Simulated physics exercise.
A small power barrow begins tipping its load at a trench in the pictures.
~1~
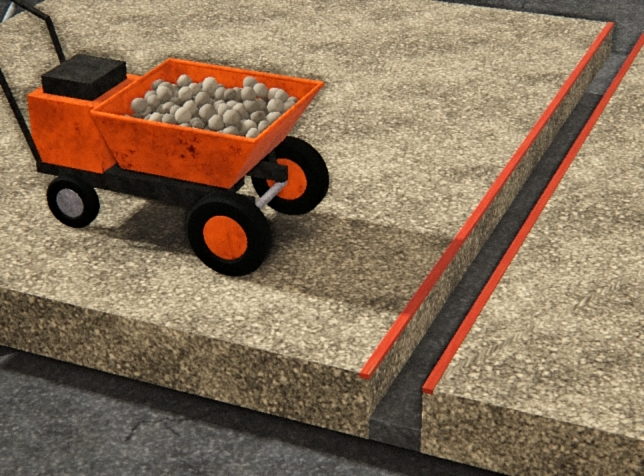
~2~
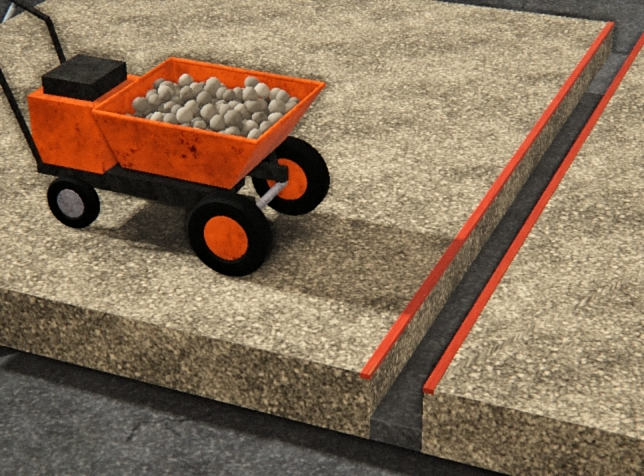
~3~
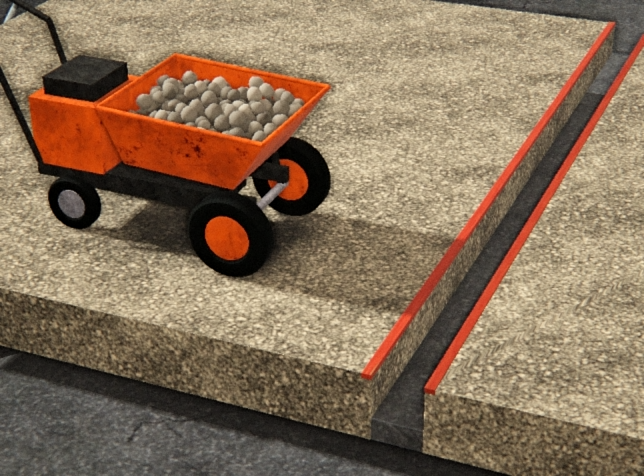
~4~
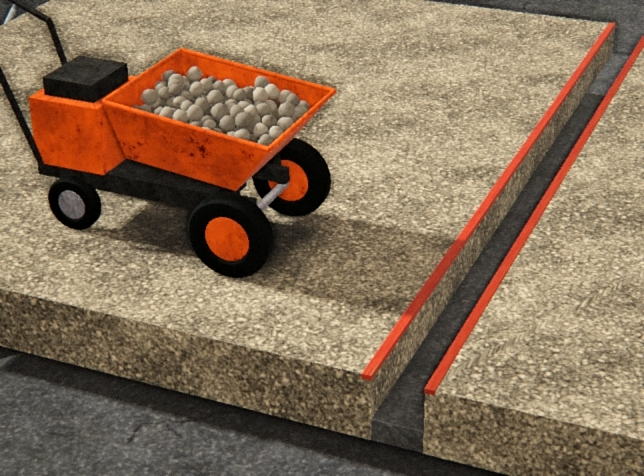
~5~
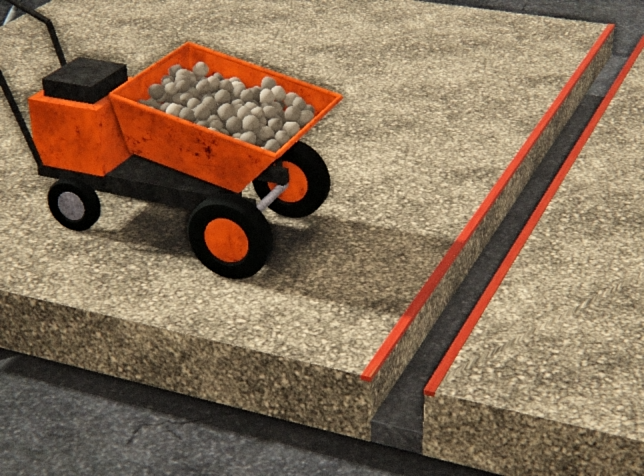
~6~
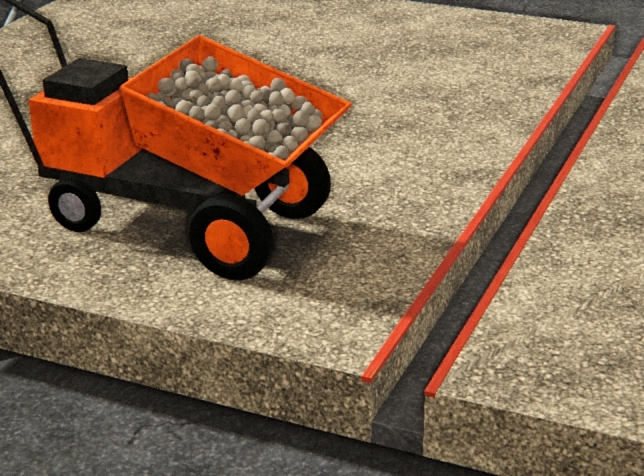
Orange skip of a small power barrow, heaped with river pebbles, tilting gradually forward to the right near a narrow, red-edged trench.
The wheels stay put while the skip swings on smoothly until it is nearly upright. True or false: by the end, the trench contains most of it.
False.
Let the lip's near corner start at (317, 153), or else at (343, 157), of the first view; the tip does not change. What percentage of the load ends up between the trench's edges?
In order: 70 % and 70 %.
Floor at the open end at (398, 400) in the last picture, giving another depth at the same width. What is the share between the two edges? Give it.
I'd guess about 30 %.
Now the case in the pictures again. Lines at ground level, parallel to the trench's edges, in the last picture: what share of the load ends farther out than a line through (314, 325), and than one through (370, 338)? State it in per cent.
Around 80 per cent for the first, and 40 per cent for the second.
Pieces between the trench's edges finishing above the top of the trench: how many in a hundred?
0 per cent or so.
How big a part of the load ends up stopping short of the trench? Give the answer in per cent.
It comes to close to 50 %.
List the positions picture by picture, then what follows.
The first picture shows lip of the skip at (256, 142), level; top of the load at (205, 104), river pebbles; first edge of the trench at (389, 338); far edge at (450, 352), the trench under half as wide as the skip, and about as deep as wide.
The second picture shows lip of the skip at (258, 143), level; top of the load at (206, 104).
The third picture shows lip of the skip at (263, 145), tipped barely; top of the load at (210, 103).
The fourth picture shows lip of the skip at (269, 150), tipped a little; top of the load at (202, 104).
The fifth picture shows lip of the skip at (276, 156), tipped a little; top of the load at (208, 102).
The sixth picture shows lip of the skip at (286, 165), tipped clearly; top of the load at (202, 90); first edge of the trench at (391, 342); far edge at (452, 356).
Soon after the last picture, skip tipped steeply; all in the skip.
A little later, skip tipped right over; most in the skip; a small part short of the trench; a stray few falling.
Later still, skip tipped right over; about a third in the skip; about half short of the trench; about a quarter in or heaped over the trench; a stray few beyond it; a stray few falling.
By the end, skip tipped right over; about a quarter in the skip; about half short of the trench; about a quarter in or heaped over the trench; a stray few beyond it.
